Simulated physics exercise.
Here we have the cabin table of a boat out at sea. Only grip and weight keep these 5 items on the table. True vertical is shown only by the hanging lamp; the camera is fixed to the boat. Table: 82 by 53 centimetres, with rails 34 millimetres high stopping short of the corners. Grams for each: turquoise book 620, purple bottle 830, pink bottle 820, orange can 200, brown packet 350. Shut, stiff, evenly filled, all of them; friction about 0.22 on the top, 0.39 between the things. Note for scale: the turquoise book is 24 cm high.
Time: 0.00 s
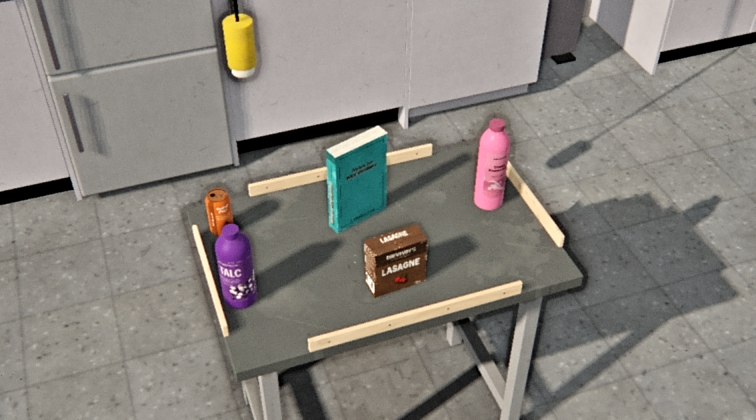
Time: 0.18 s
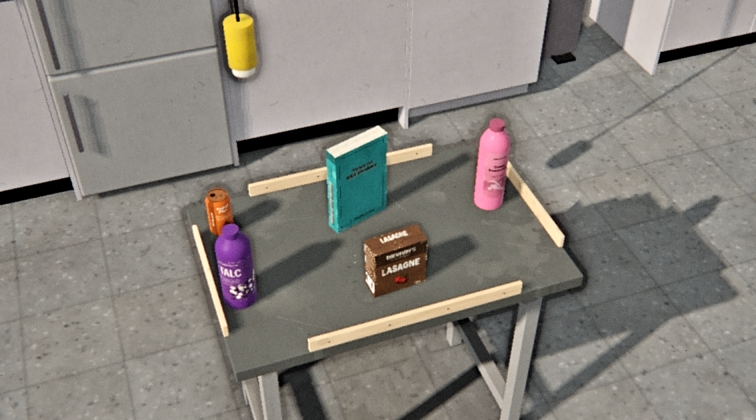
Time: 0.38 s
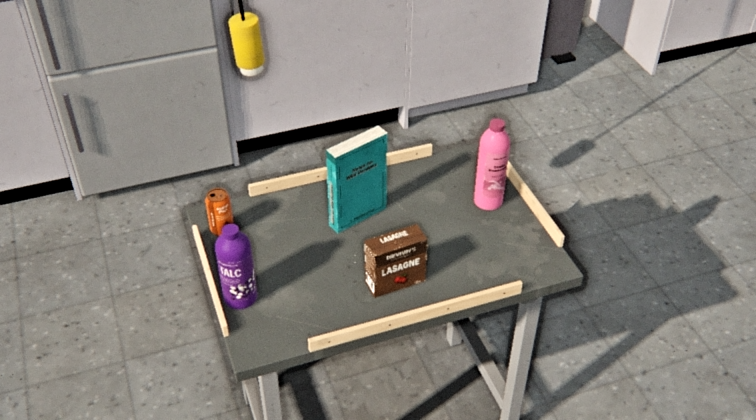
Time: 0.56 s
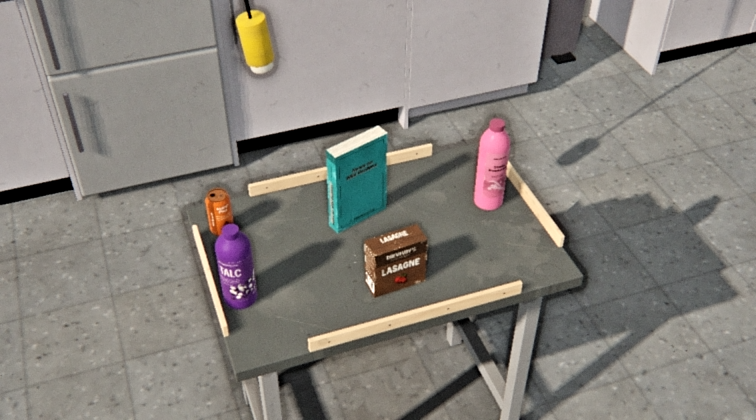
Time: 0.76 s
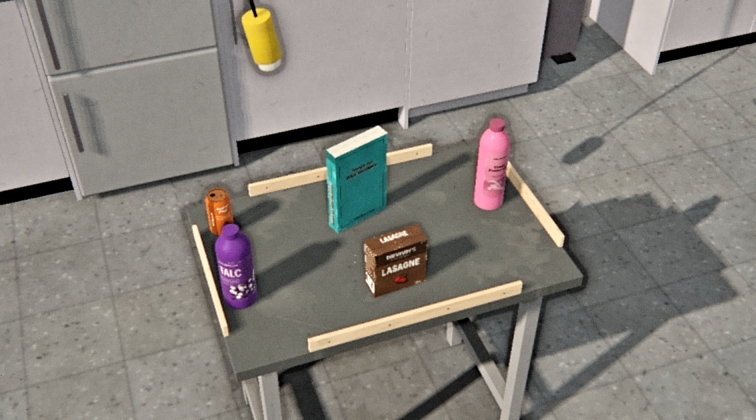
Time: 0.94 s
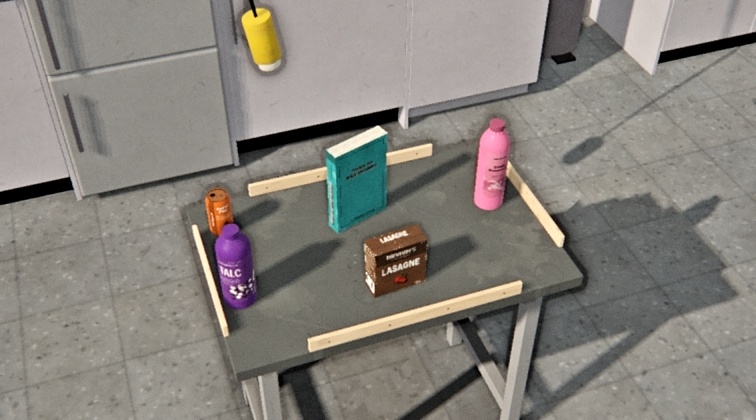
A yellow hanging lamp swinging slightly to the right behind a table where a book, bottles, can and lasagne packet stay still.
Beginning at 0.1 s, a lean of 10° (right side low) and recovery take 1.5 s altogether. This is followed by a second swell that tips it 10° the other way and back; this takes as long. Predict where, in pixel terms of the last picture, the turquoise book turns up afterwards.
The turquoise book should turn up near (358, 181).
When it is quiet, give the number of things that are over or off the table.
Tally: 0.
By 1.54 s, boat level.
By 2.34 s, boat heeled 10°, left side down.
By 3.14 s, boat level.
When it is over (3.6 s), all 5 within 5 cm of the start. In the last view, turquoise book near (358, 181).
